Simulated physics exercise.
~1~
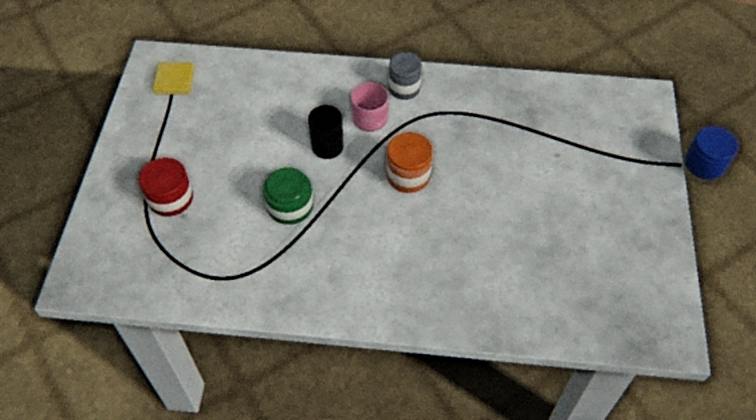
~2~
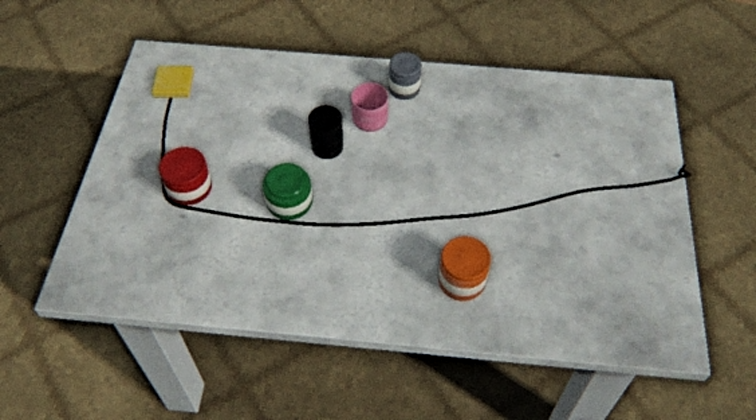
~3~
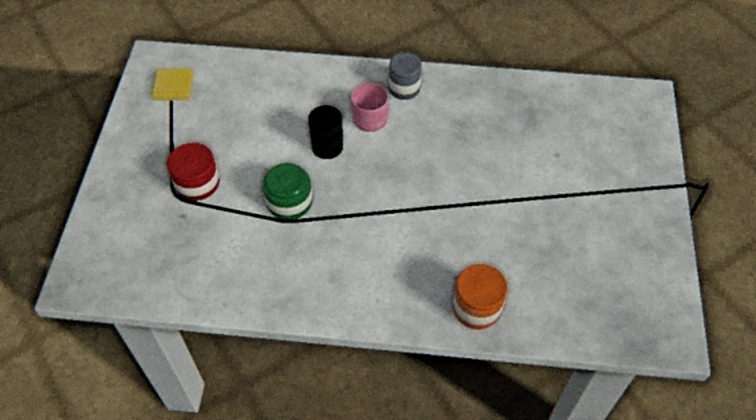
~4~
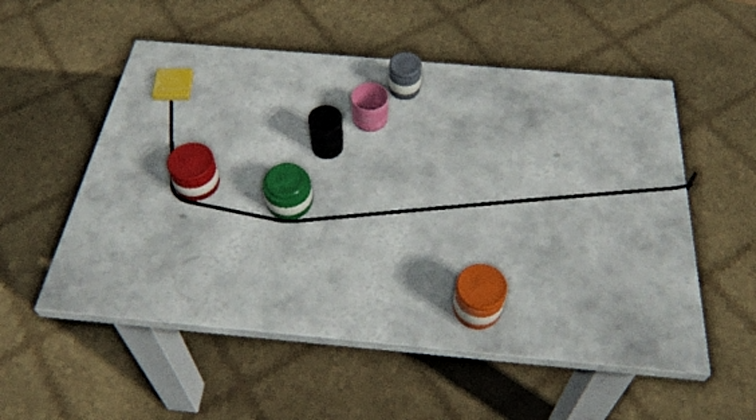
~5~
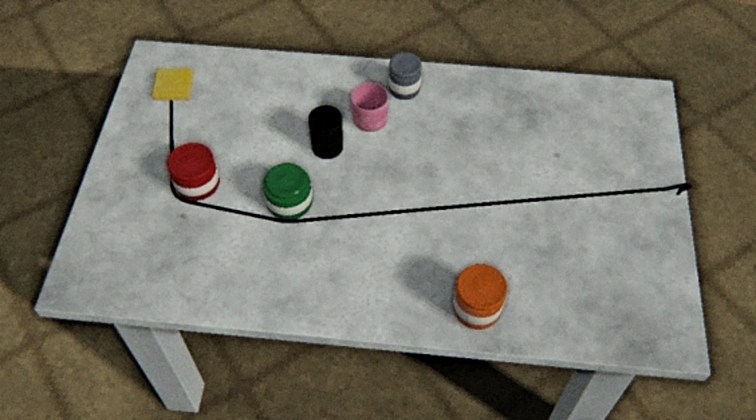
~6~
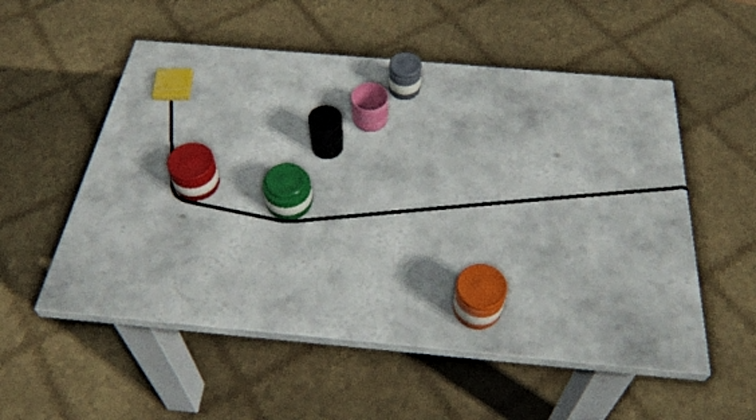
Blue container dropping off a table's right edge, its black cord pulling taut, sweeping an orange jar forward and nudging a red one.
